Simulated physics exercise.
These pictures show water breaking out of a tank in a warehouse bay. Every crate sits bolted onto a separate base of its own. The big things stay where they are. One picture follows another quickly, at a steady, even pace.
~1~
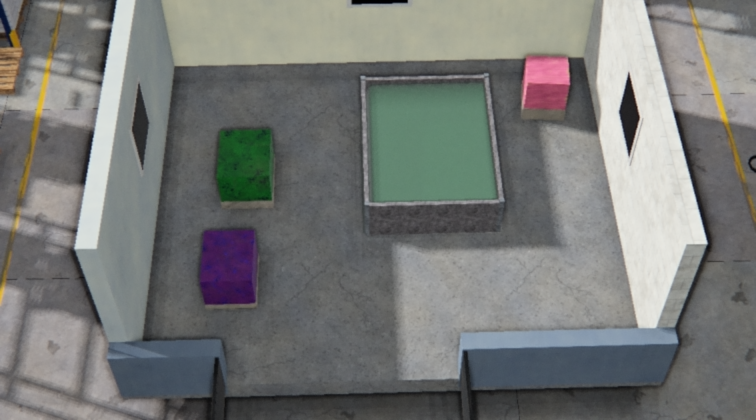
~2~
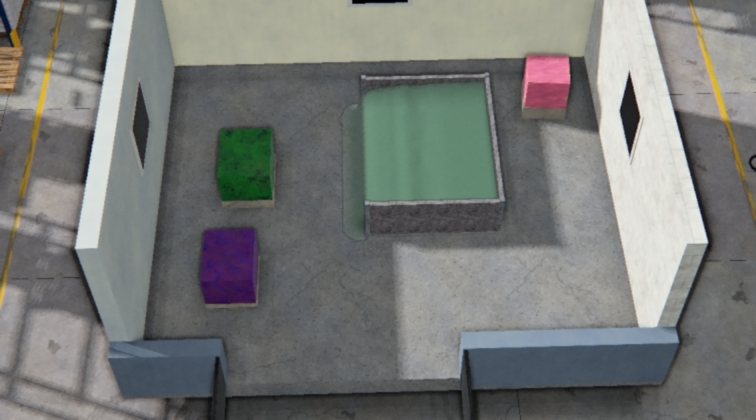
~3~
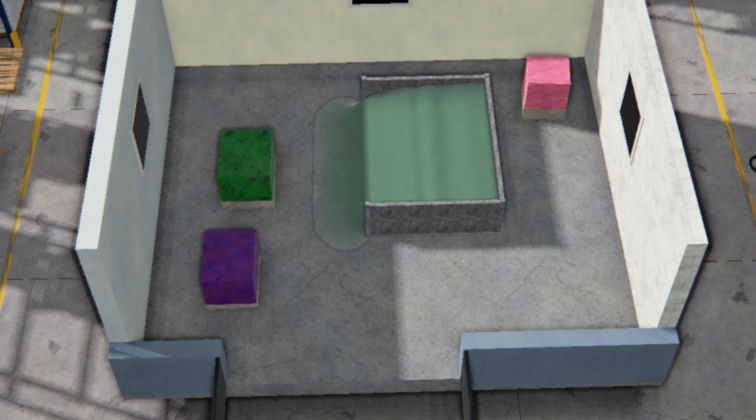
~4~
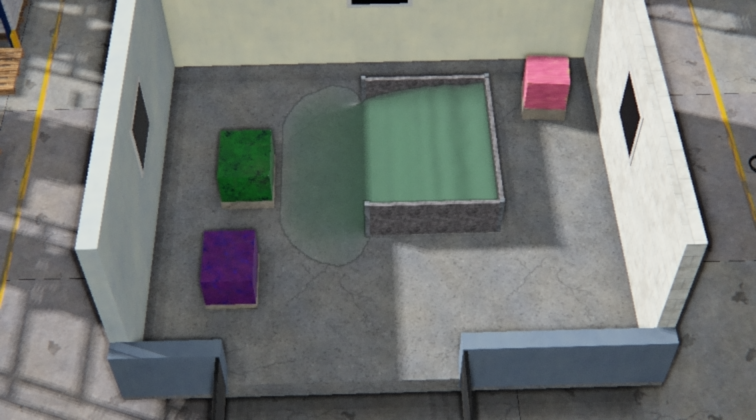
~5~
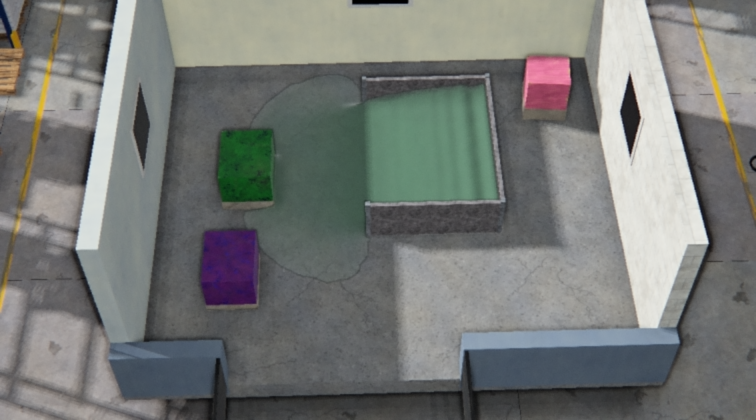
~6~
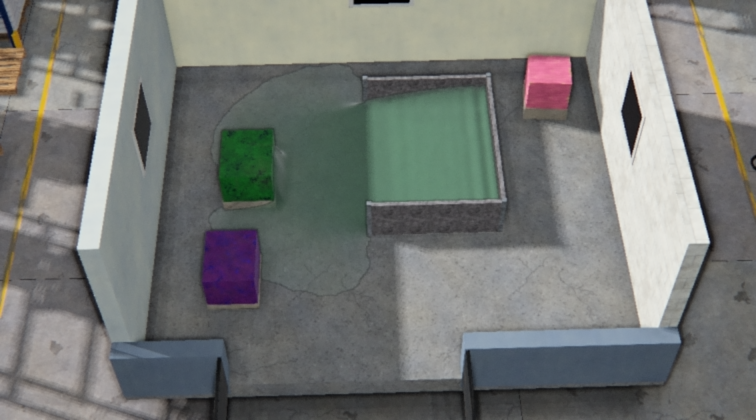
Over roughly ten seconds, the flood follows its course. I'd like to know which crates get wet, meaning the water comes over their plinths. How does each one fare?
The pink crate does not get wet. The green crate does get wet. The purple crate does get wet.
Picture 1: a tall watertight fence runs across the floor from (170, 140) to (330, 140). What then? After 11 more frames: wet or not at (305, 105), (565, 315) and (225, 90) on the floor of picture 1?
Taking the three spots in order: Soaked, spared, soaked.
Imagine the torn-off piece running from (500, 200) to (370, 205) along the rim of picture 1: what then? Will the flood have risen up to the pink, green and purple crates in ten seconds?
Result - pink crate is not reached; green crate is not reached; purple crate is not reached.
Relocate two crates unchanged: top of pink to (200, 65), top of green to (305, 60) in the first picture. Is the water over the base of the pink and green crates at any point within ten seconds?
The pink crate is flooded, the green crate is flooded.
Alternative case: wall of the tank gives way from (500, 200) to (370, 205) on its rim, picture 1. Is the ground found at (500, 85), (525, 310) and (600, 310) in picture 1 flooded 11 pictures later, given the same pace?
Spot one: Spared by the leak. Spot two: Reached by the flood. Spot three: Reached by the flood.
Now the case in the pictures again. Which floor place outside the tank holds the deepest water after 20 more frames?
Somewhere near (212, 196), I think.
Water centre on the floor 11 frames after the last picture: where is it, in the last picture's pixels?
My guess is about (304, 167).
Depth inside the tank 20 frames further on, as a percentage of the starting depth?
My reading: Near 18 %.
A moment on, water covers 35 % of the floor; the pink crate not reached, the green crate water round its plinth, the purple crate water round its plinth.
Next, water covers 45 % of the floor; the pink crate not reached, the green crate water round its plinth, the purple crate water round its plinth.
Then, water covers 55 % of the floor; the pink crate not reached, the green crate water round its plinth, the purple crate water round its plinth.
Later, water covers 70 % of the floor; the pink crate water round its plinth, the green crate water round its plinth, the purple crate water round its plinth.
In the end, water covers 100 % of the floor; the pink crate stayed above the water, the green crate was topped, the purple crate was topped.
